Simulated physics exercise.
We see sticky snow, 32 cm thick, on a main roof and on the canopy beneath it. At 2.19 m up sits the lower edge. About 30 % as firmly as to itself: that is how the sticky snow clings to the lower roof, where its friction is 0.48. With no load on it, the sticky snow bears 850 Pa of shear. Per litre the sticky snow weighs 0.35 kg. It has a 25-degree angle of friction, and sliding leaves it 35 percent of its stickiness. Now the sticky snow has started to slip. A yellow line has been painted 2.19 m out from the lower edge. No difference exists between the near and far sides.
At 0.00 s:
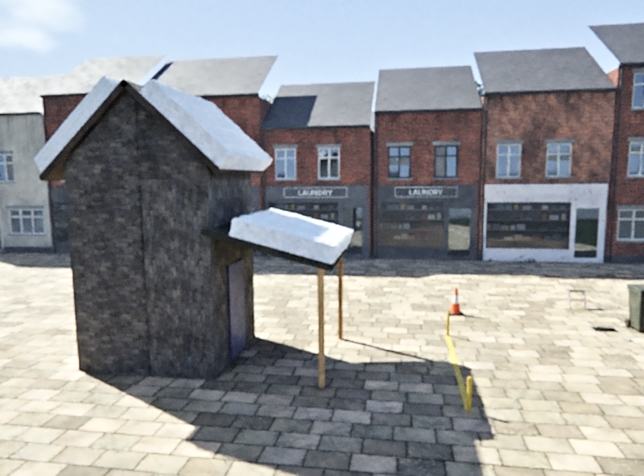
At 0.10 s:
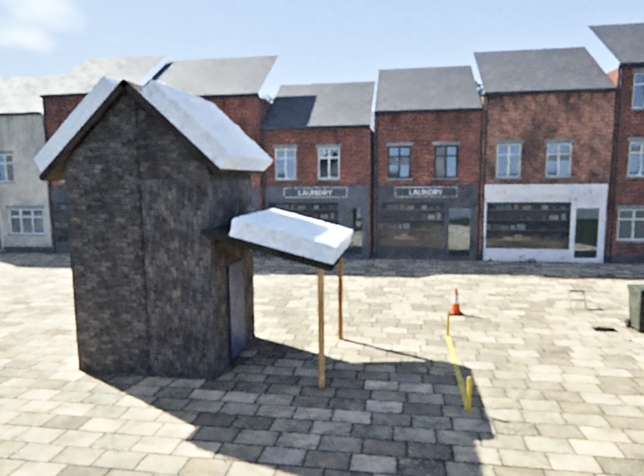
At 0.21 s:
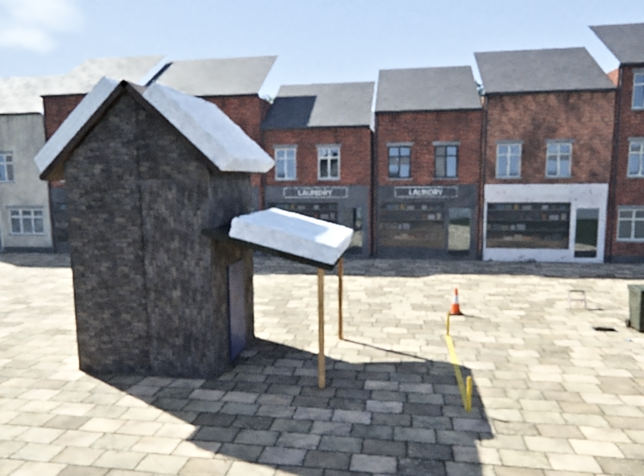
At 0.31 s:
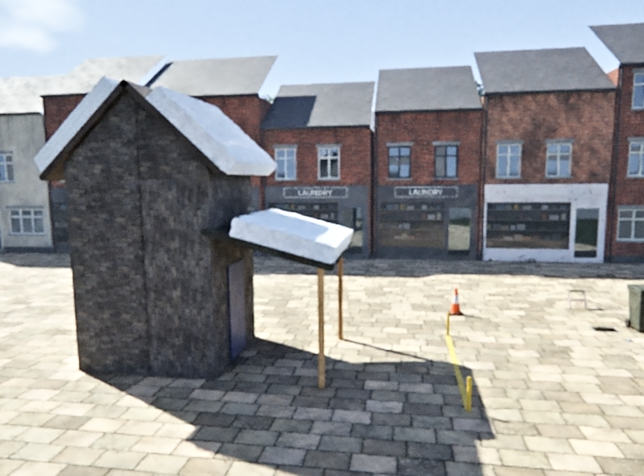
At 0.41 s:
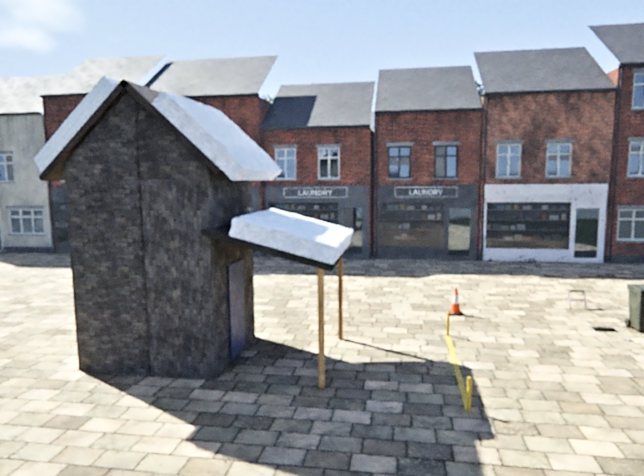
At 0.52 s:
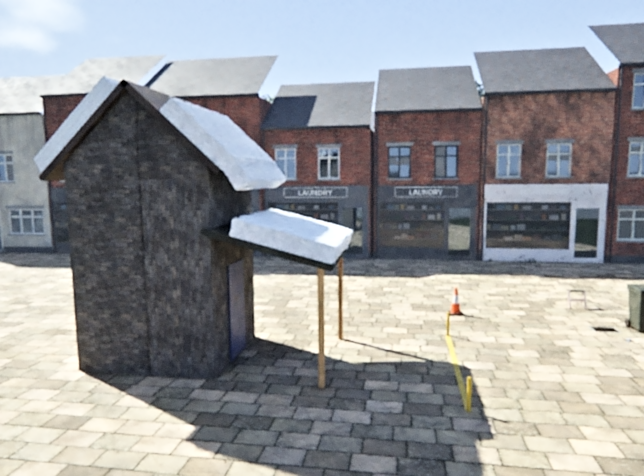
Snow slab slowly sliding down the right slope of a small stone building's roof and overhanging its edge above a snow-covered canopy.
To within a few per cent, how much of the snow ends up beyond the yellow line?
About 0 %.
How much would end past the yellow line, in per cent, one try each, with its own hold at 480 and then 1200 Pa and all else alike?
In that order: 5 %, 0 %.
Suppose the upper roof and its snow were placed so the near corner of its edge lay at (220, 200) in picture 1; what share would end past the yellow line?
Roughly 0 per cent.
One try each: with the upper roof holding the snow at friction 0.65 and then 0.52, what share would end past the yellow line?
Roughly 0 per cent first, roughly 0 per cent second.
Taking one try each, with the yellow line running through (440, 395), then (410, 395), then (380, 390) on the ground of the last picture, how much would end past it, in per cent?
First try around 1 per cent, second around 7 per cent, third around 16 per cent.
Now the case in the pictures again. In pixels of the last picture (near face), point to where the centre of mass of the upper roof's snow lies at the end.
I'd put it at around pixel (330, 298).
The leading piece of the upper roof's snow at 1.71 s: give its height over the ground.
Some 1.8 m.
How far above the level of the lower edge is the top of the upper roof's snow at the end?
Looks like around 1.0 m above that edge.
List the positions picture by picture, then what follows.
The first picture shows leading edge of the sticky snow at (221, 152).
The second picture shows leading edge of the sticky snow at (221, 152), its middle shifted 1.8 cm.
The third picture shows leading edge of the sticky snow at (224, 155), its middle shifted 7.3 cm, 4 % of it past the upper edge, in one piece.
The fourth picture shows leading edge of the sticky snow at (228, 155), its middle shifted 17 cm, 9 % of it past the upper edge, in one piece.
The fifth picture shows leading edge of the sticky snow at (233, 163), its middle shifted 31 cm, 17 % of it past the upper edge, in one piece.
The sixth picture shows leading edge of the sticky snow at (241, 167), its middle shifted 49 cm, 26 % of it past the upper edge, cracking.
After 1.06 s, none is below the lower edge and 0 % is past the line.
After 1.71 s, 5 % is below the lower edge and 0 % is past the line.
After 2.35 s, 34 % is below the lower edge and 0 % is past the line.
After 3.00 s, 35 % is below the lower edge and 0 % is past the line.
After 3.50 s, at the end, 35 % is below the lower edge and 0 % is past the line.
